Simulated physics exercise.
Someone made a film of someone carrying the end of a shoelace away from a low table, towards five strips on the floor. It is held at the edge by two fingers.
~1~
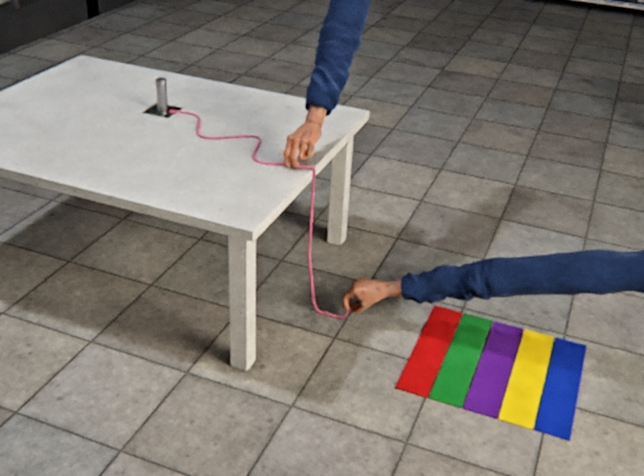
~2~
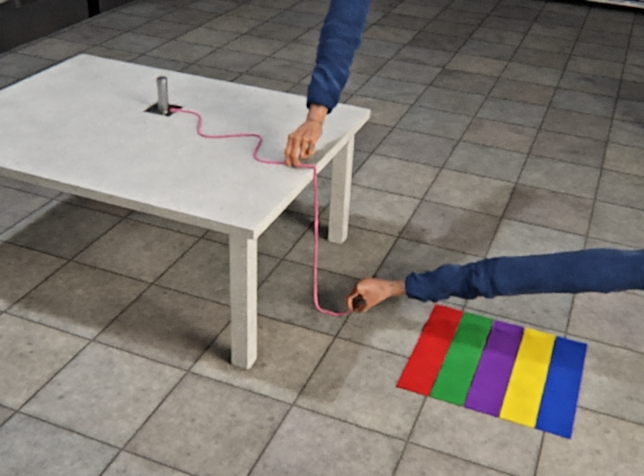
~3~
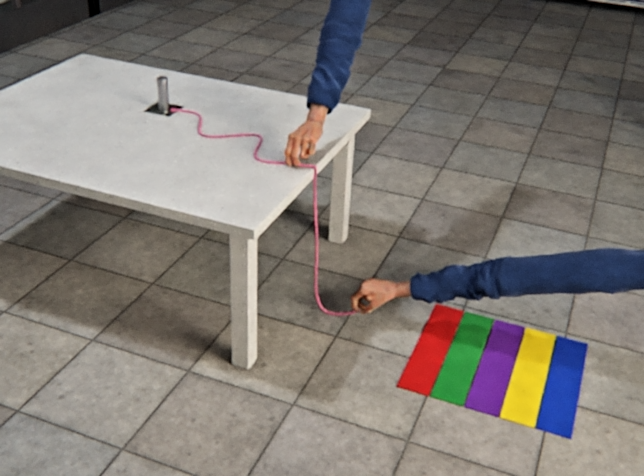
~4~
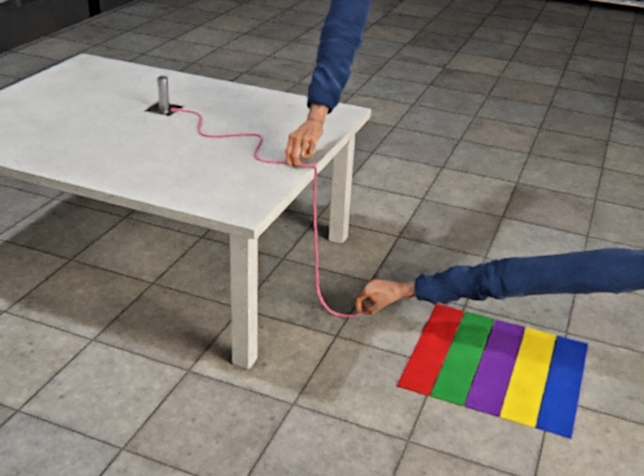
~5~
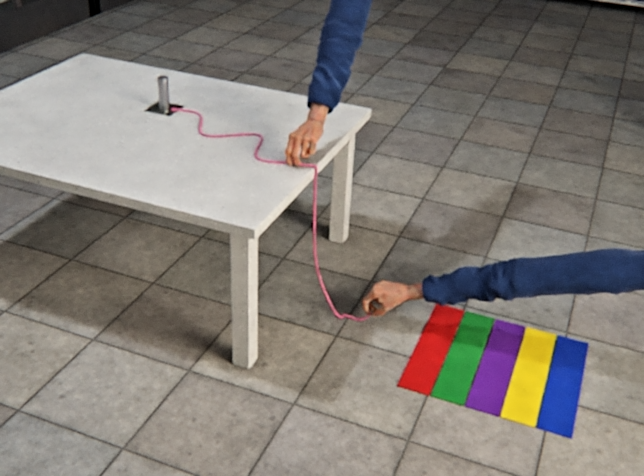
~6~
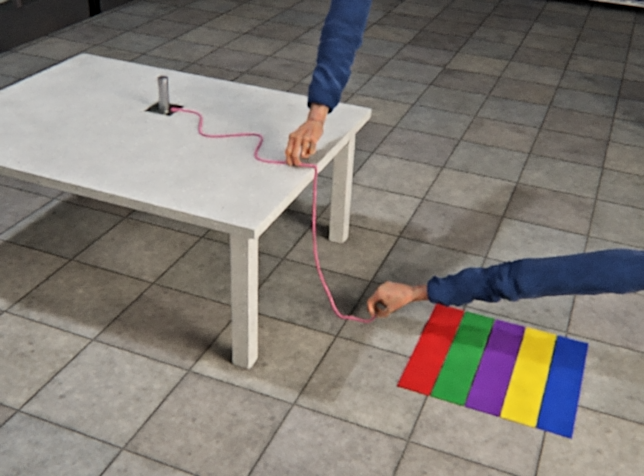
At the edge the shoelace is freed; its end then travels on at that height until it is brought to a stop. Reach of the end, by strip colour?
Yellow.
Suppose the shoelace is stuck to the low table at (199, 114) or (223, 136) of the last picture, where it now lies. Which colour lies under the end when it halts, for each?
The first attempt gives yellow; the other gives purple.
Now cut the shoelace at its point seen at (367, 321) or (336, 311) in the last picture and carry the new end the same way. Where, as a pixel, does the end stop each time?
Case by case: (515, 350), then (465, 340).
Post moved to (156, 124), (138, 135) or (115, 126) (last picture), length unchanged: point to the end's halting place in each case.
Roughly (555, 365), (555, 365) and (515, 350).
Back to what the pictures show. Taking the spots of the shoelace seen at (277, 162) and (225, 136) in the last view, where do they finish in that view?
They finish close to (340, 182) and close to (250, 138).
Soon after, end near (460, 337); over green.
After that, end near (505, 350); over purple.
At the stop, end near (533, 358); over yellow. It gets as far as the yellow strip.
